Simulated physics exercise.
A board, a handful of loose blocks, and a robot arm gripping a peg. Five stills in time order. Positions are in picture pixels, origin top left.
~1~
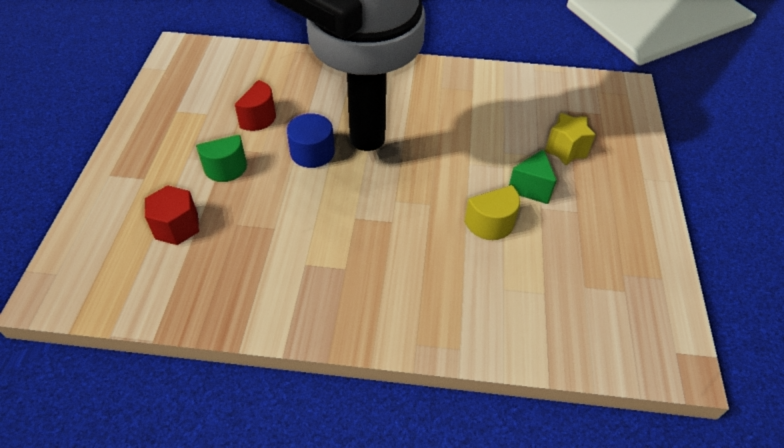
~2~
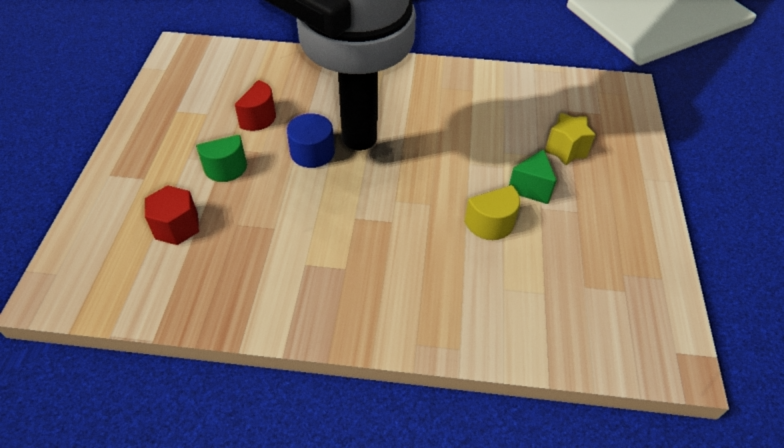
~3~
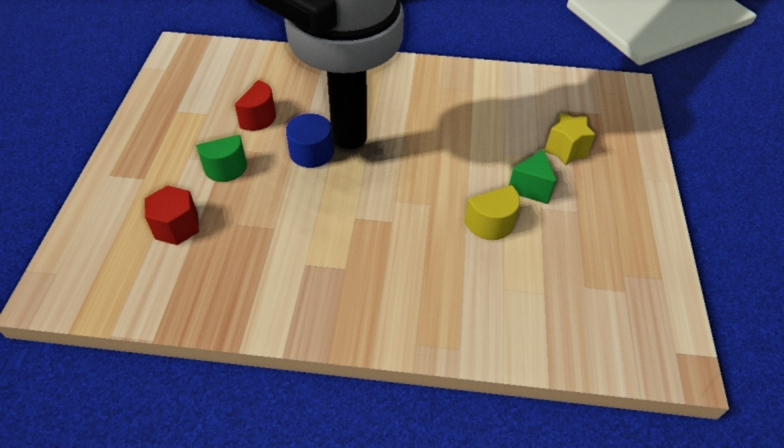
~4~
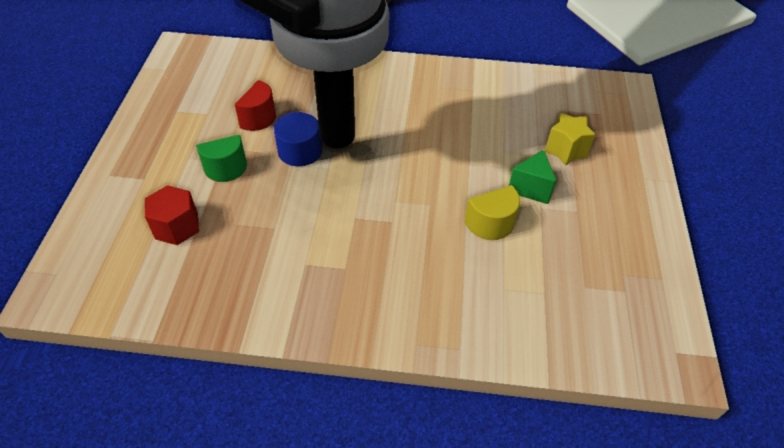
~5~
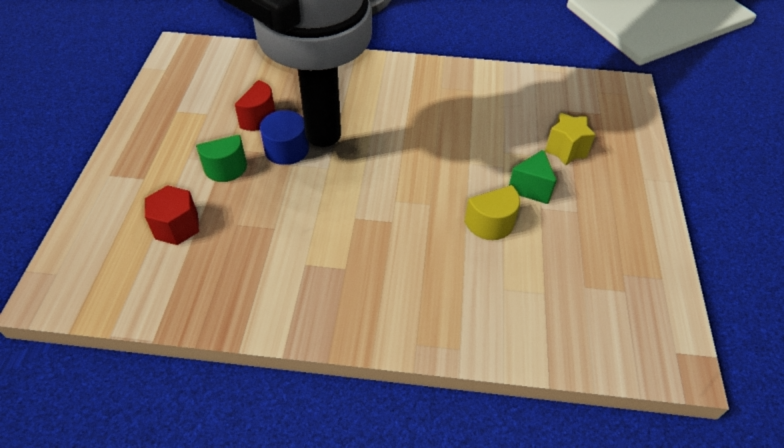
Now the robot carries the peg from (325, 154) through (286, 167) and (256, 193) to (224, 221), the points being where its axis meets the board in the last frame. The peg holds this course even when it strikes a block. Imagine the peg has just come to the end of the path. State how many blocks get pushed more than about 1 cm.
The push moves one block more than 1 cm.
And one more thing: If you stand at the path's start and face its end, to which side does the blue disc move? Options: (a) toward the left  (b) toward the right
That would be b.
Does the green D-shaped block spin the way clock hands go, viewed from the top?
No.
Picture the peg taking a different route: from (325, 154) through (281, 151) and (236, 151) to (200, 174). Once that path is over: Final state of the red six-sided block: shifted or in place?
By the last moment of the path, the red six-sided block has shifted.
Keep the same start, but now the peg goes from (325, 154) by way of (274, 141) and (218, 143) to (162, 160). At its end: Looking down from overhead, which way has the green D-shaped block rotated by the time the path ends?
From overhead, anticlockwise.
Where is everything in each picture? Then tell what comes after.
In the first picture, tip of the peg at (368, 140), middles of tops, red six-sided block at (167, 203), green D-shaped block at (220, 146), blue disc at (310, 128).
In the second picture, peg at (360, 140), nothing pushed.
In the third picture, peg at (350, 139), nothing pushed.
In the fourth picture, peg at (338, 138), blue disc at (297, 126).
In the fifth picture, peg at (324, 136), red six-sided block at (167, 203), green D-shaped block at (220, 146), blue disc at (283, 125).
The first path, step by step. One third of the way, peg at (283, 150); green D-shaped block at (215, 146), turned 20° anticlockwise; blue disc at (253, 124).
Two thirds of the way, peg at (252, 176); green D-shaped block at (215, 146), turned 20° anticlockwise; blue disc at (253, 124).
At the end, peg at (218, 204); red six-sided block unmoved; green D-shaped block at (215, 146), turned 20° anticlockwise; blue disc at (253, 124).
